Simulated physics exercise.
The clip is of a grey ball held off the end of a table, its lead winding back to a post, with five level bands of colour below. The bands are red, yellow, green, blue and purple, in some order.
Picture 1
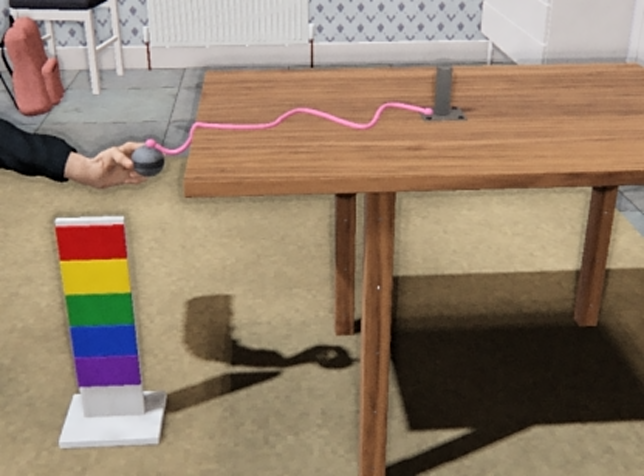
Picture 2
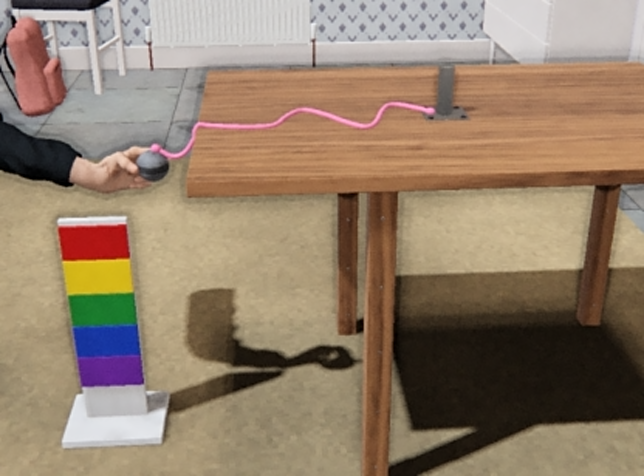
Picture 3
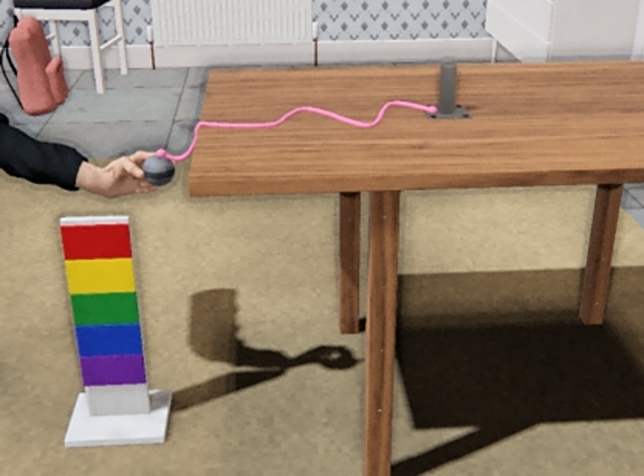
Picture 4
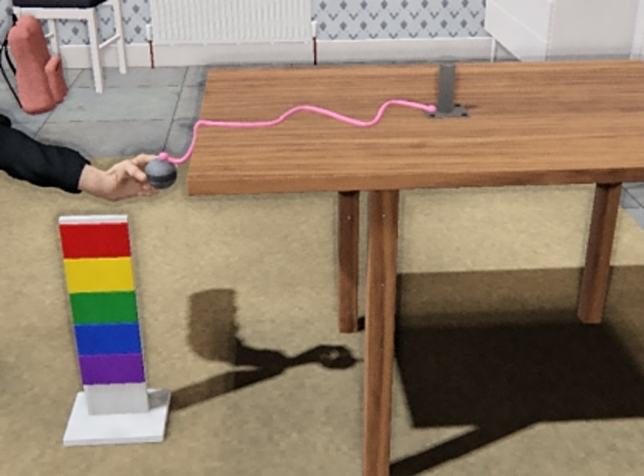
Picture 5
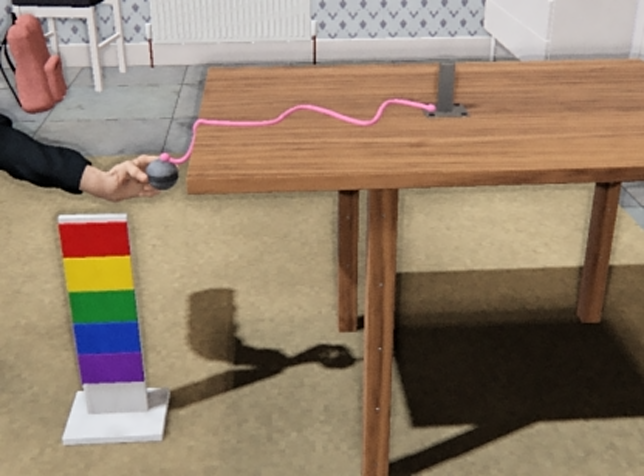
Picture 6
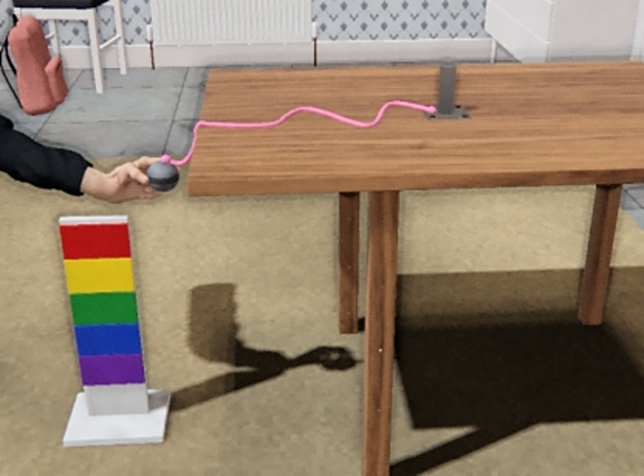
A hand at the left holds a grey ball on a wavy pink lead just off the table's edge, lowering it very slightly, while the lead's post and the upright stand of five coloured bands below stay still.
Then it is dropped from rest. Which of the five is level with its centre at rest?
Its middle rests at the green band.
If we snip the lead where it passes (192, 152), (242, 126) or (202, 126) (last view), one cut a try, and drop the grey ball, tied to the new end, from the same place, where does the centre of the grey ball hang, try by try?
Try by try, around (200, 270), (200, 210) and (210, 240).
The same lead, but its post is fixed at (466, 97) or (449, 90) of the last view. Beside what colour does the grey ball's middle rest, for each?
In that order: Yellow; yellow.
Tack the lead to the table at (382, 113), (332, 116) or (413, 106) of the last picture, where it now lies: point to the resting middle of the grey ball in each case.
The places are (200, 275), (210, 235) and (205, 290).
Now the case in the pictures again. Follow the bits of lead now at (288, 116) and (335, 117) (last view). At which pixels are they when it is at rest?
At (198, 134), then (260, 121).
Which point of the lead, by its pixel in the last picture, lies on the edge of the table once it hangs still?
It lies at about (291, 114).
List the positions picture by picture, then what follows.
In the first frame, grey ball (148, 161); red (91, 244); yellow (96, 278); green (100, 310); blue (104, 342); purple (108, 372).
In the second frame, grey ball (153, 166); lead through (405, 106) (377, 121) (325, 115) (280, 122) (213, 126).
In the third frame, grey ball (159, 170).
In the fourth frame, grey ball (161, 173); lead through (406, 104) (378, 119) (326, 113) (281, 120) (214, 124).
In the fifth frame, grey ball (162, 174).
In the sixth frame, grey ball (163, 176); lead through (407, 105) (378, 120) (327, 114) (282, 121) (214, 125).
Early on, ball near (226, 298); level with green.
Midway, ball near (194, 301); level with green.
Finally, ball near (205, 303); level with green. The green one.
